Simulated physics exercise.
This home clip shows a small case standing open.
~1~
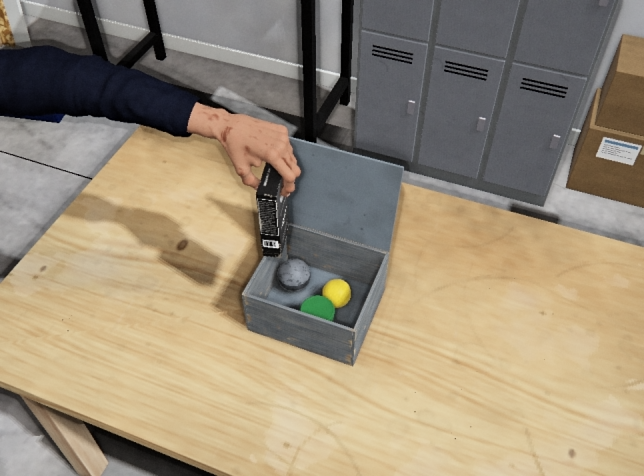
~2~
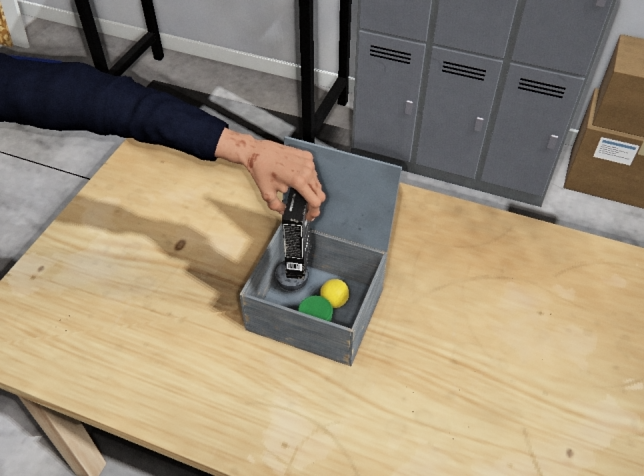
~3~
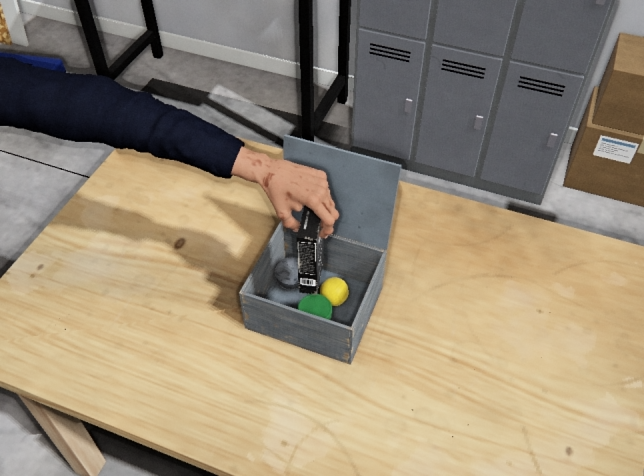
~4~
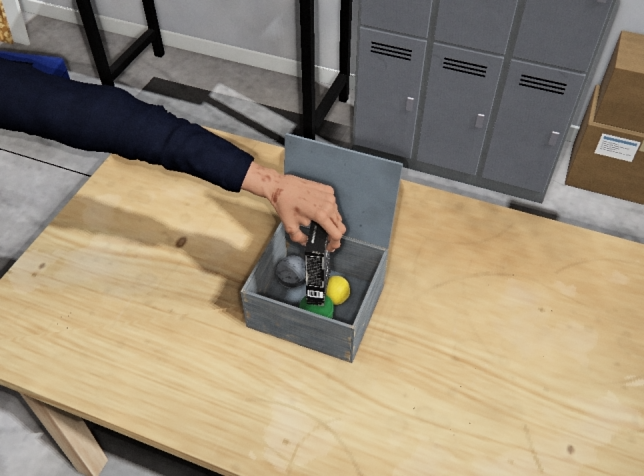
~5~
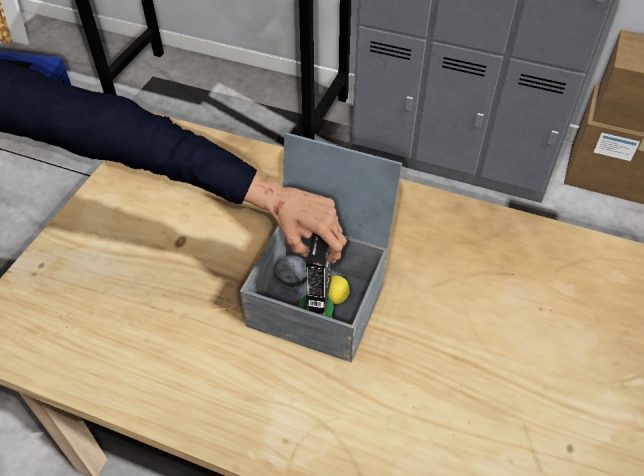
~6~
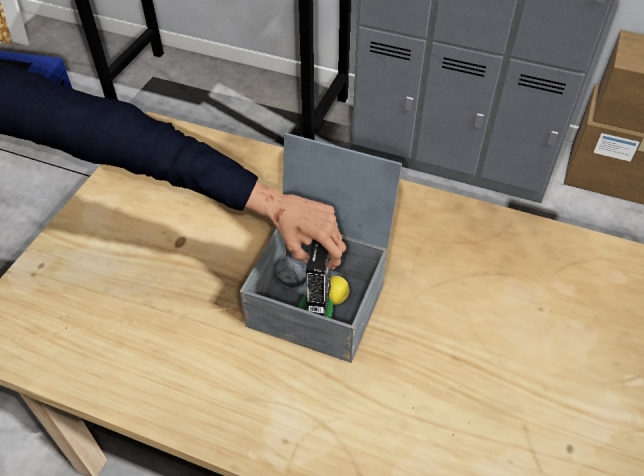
A hand lowering a black packet into a small open grey case holding a grey ball, yellow lemon and green object.
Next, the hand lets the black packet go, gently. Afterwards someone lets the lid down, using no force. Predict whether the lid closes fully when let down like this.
My guess is the lid remains aloft.
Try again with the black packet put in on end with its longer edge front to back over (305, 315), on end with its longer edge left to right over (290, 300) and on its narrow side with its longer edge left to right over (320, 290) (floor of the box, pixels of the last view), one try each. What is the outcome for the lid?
Trial 1: Lid propped open. Trial 2: Lid propped open. Trial 3: Lid fully lowered.
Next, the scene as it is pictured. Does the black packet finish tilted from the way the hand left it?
Looking at the last picture, it is left as set.
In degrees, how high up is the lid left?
It comes to about 50°.
Then, 1.30 s after the last picture, lid 84° above the rim.
Then, 1.60 s after the last picture, lid 59° above the rim.
At rest, lid 49° above the rim; all 4 in place. Seen from the same camera at the end, black packet near (319, 280).
